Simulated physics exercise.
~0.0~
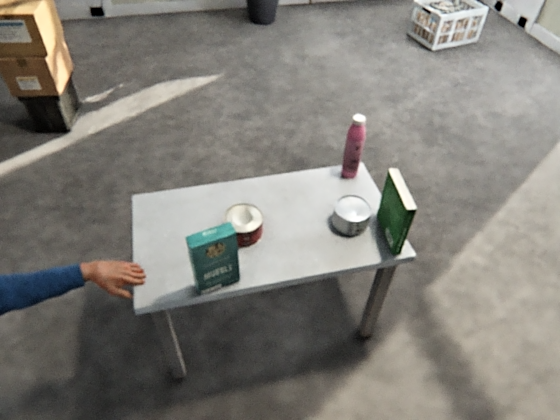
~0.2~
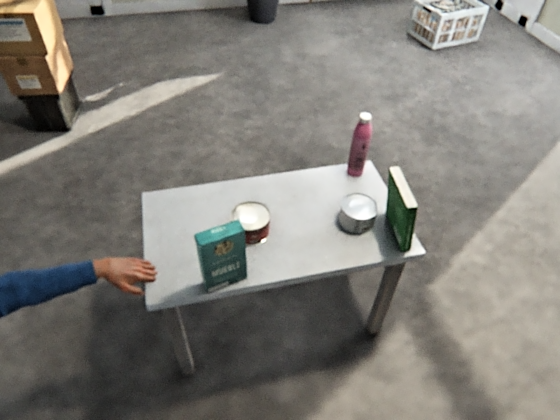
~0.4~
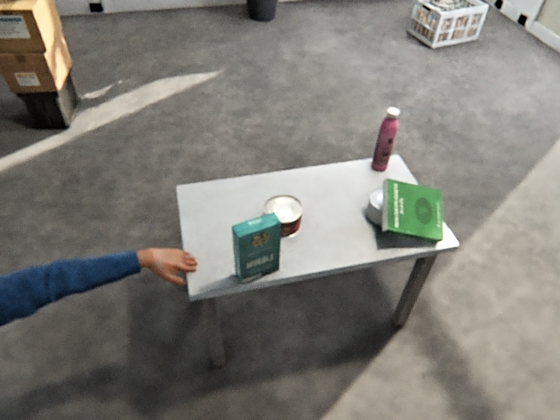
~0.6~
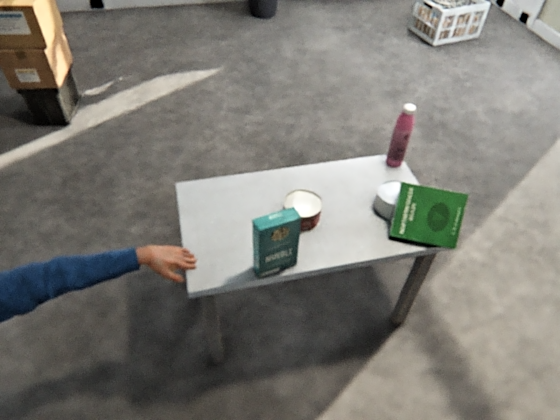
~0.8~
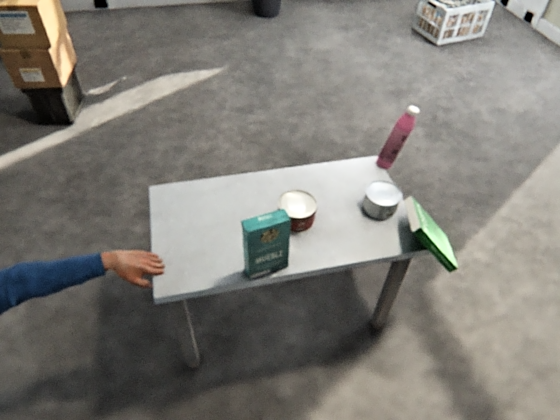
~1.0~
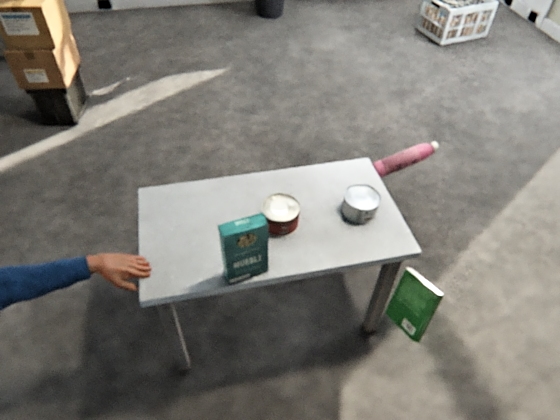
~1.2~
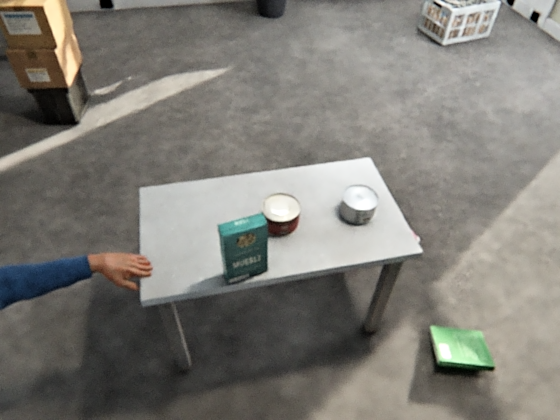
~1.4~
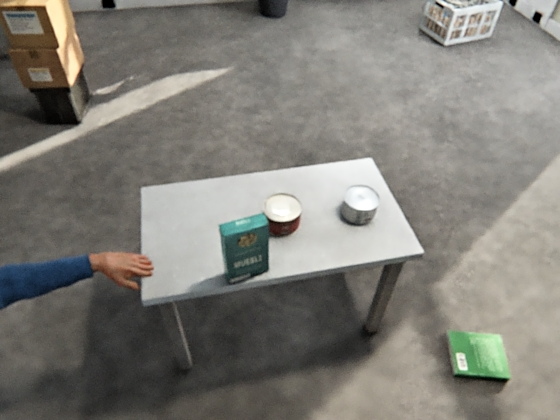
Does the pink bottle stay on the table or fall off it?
The pink bottle falls off the table, tipping over at the far right corner as the table moves back to the left.
